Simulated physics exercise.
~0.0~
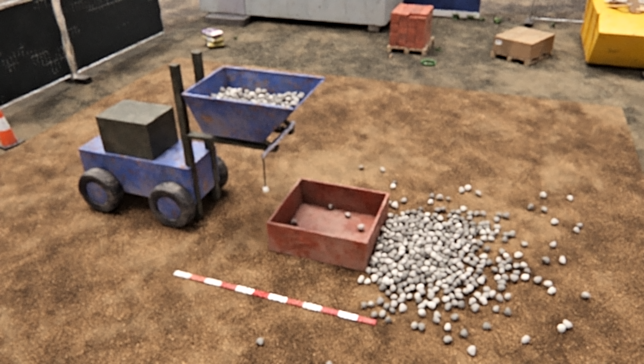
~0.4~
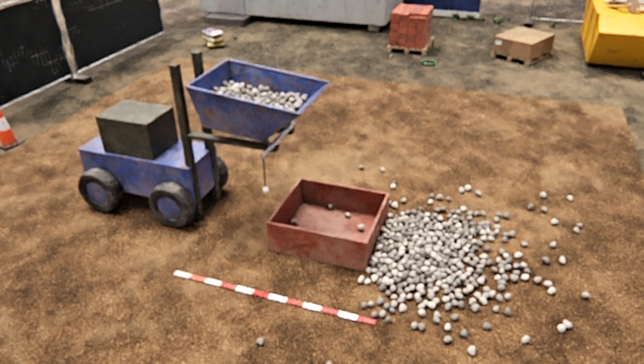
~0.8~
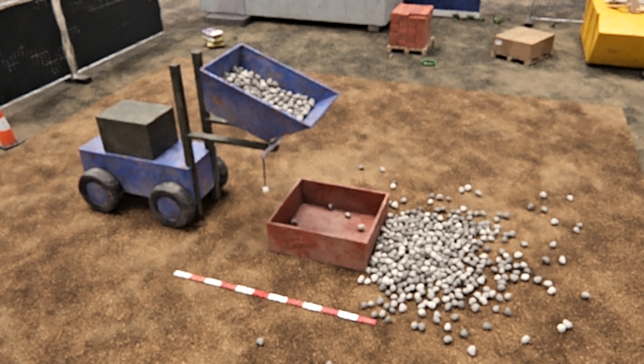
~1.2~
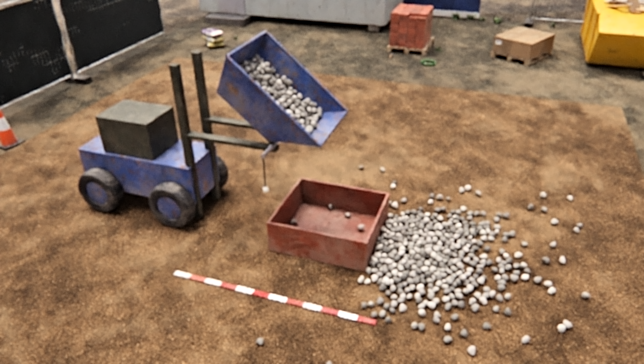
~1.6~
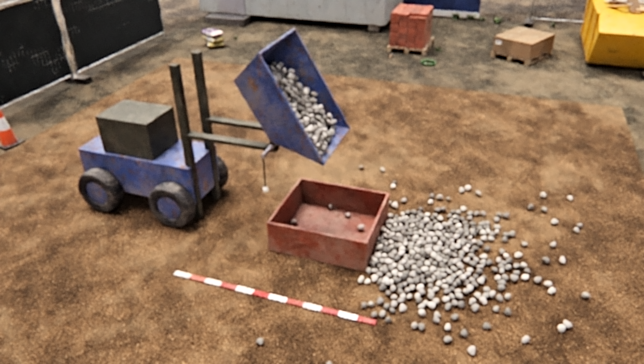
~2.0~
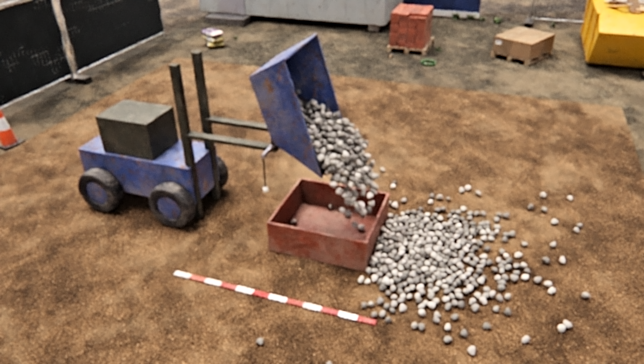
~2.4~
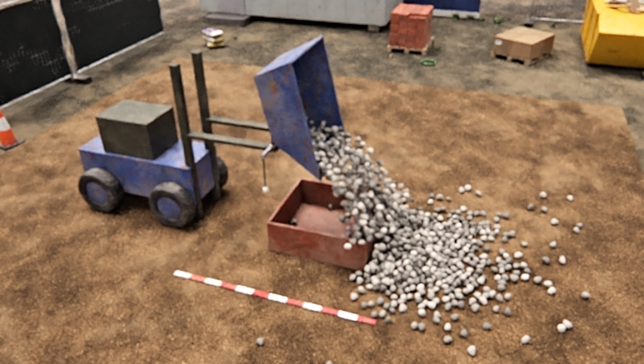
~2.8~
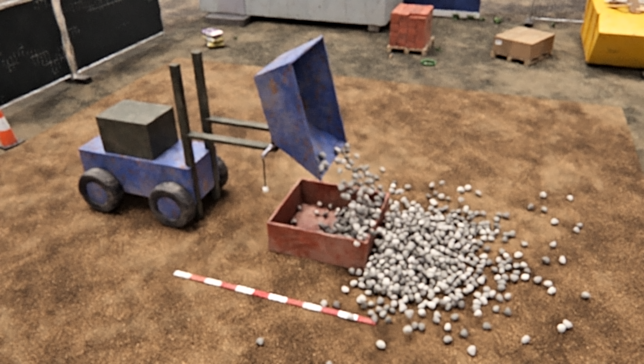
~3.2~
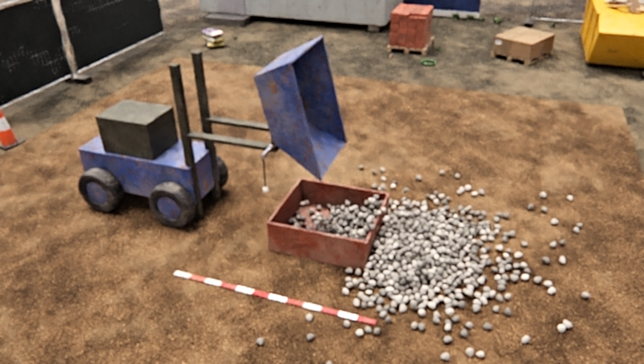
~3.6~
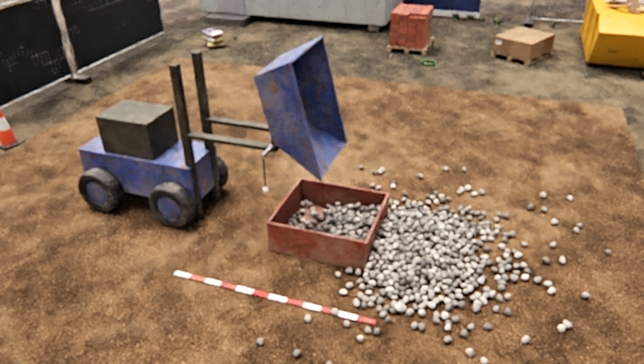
On a brown dirt floor in a hall, a blue forklift tips its raised skip of grey stones steeply to the right, and they pour into a red bin and onto the pile beside it, leaving the skip empty and still, the bin partly filled and the pile larger.
